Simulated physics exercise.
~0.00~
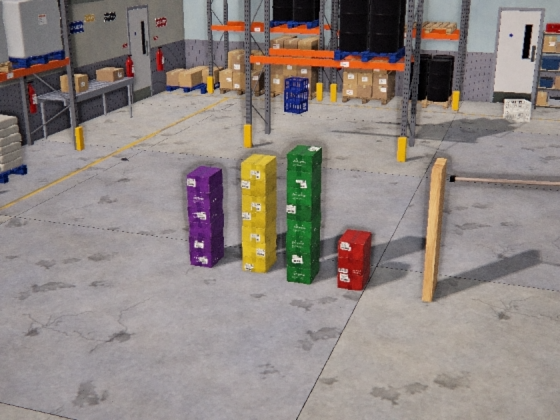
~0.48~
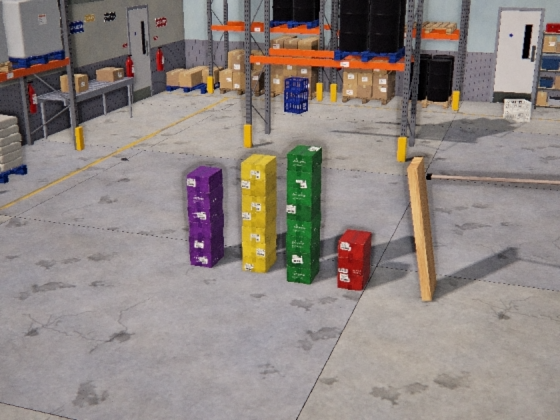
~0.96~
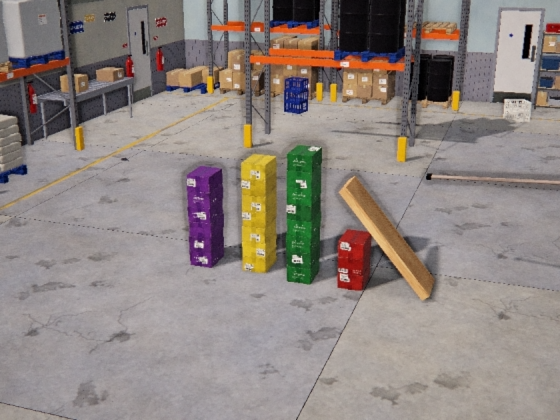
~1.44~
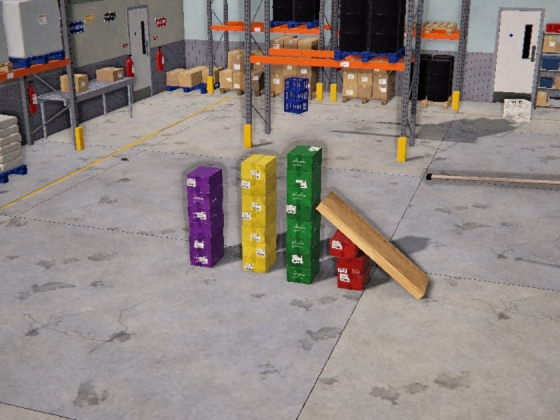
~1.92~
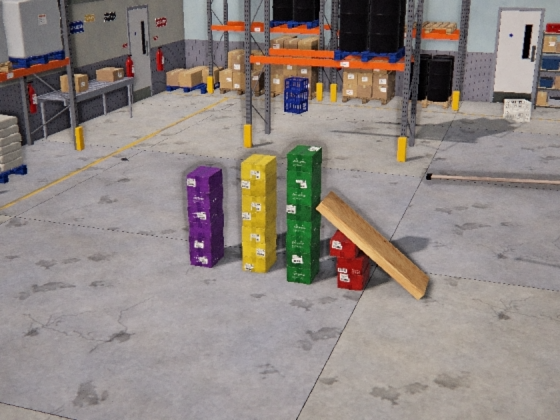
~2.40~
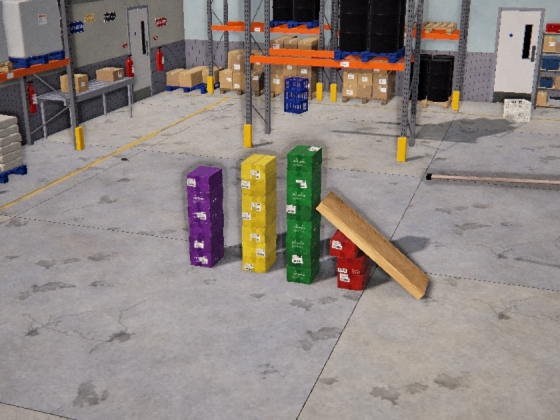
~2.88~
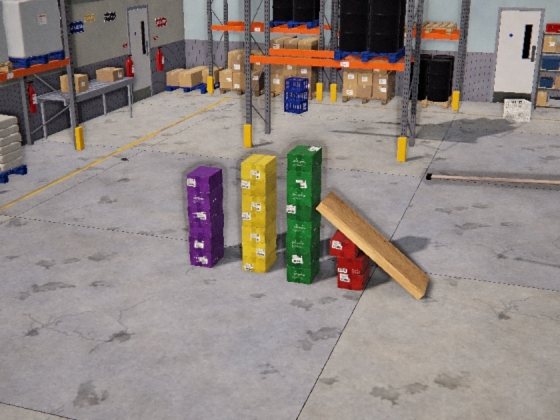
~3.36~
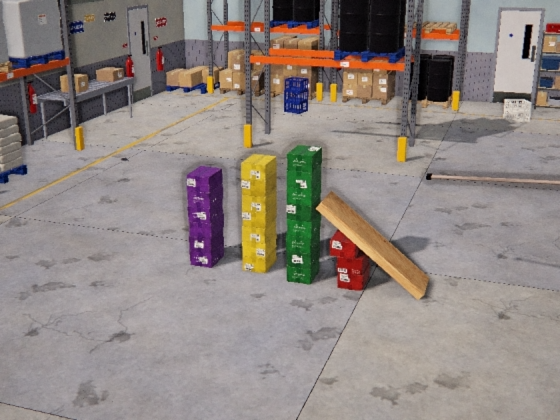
A wooden board standing upright on a warehouse floor tips to the left and lands on the short red stack of parcels, where it stays leaning at a slant, while the taller green, yellow and purple stacks beside it remain standing.
